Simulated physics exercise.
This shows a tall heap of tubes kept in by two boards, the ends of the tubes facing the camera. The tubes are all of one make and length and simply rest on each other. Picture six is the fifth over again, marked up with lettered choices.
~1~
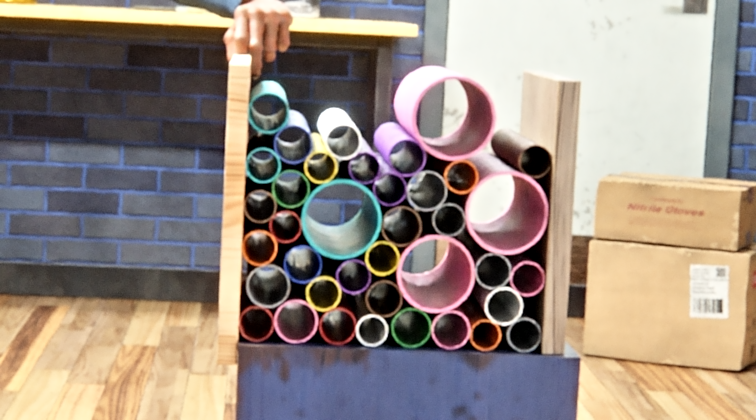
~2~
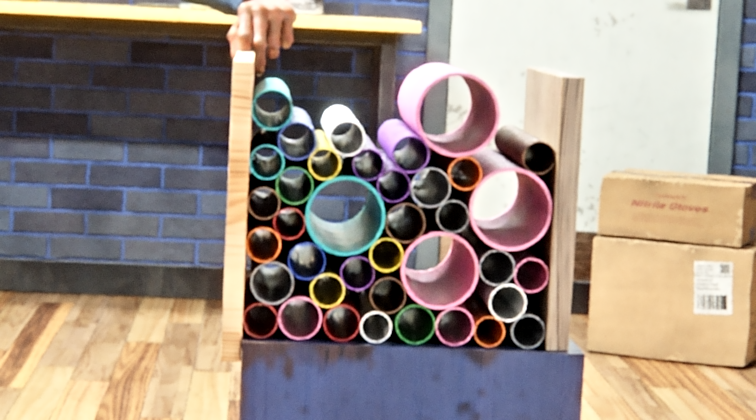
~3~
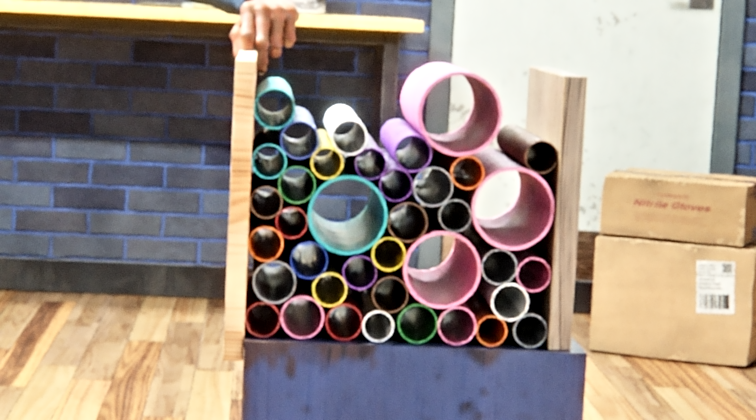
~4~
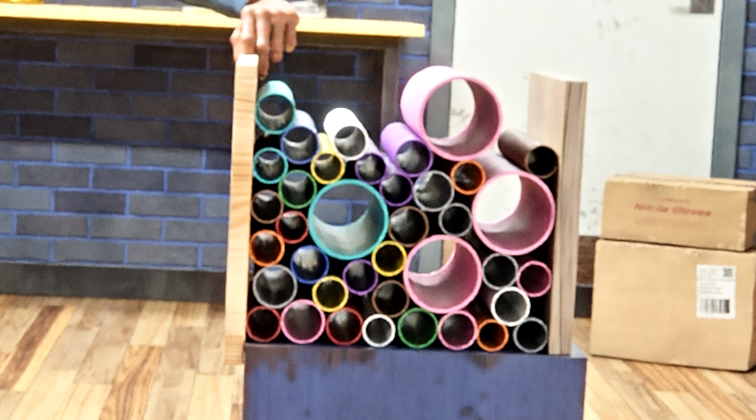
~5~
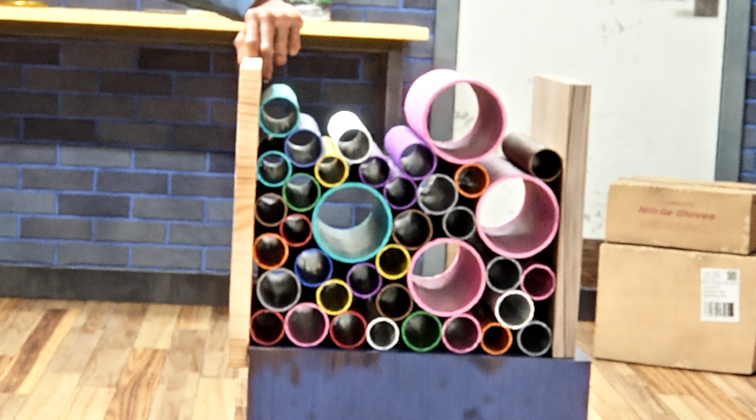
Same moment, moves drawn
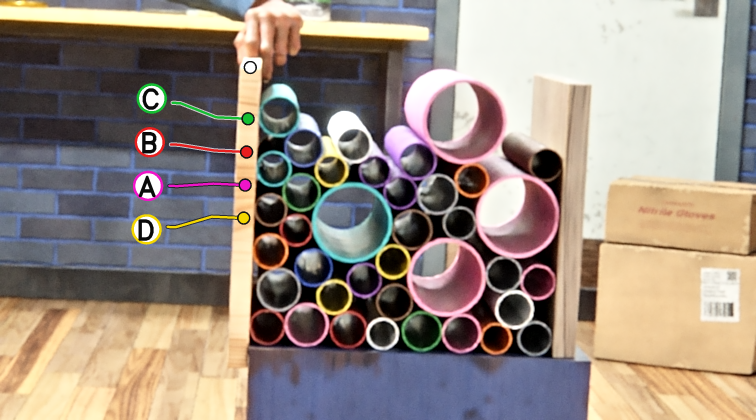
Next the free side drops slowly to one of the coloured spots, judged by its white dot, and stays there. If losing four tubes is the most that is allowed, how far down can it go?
The last mark within the limit is D.
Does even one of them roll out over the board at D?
Yes, at D.
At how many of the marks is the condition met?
Four of them.
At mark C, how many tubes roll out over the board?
With C, none.
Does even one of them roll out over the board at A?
At A: Yes.
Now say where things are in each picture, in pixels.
The first picture shows a purple tube (364, 168); a pink tube (454, 118); side board (235, 197).
The second picture shows side board (239, 194); a red tube (261, 320).
The third picture shows a pink tube (457, 325); a pink tube (442, 270).
The fourth picture shows an orange tube (266, 248); a grey tube (499, 271).
The fifth picture shows a grey tube (459, 223); a purple tube (375, 171); a pink tube (464, 122).
On the copy, A at (245, 185); B at (246, 152); C at (248, 119); D at (244, 218); the white dot at (250, 68).
On D. First, top of the board (258, 137).
Then, top of the board (254, 215).
Finally, top of the board (254, 218), three out over the board.
By contrast, A one out over the board; B none out over the board; C none out over the board.
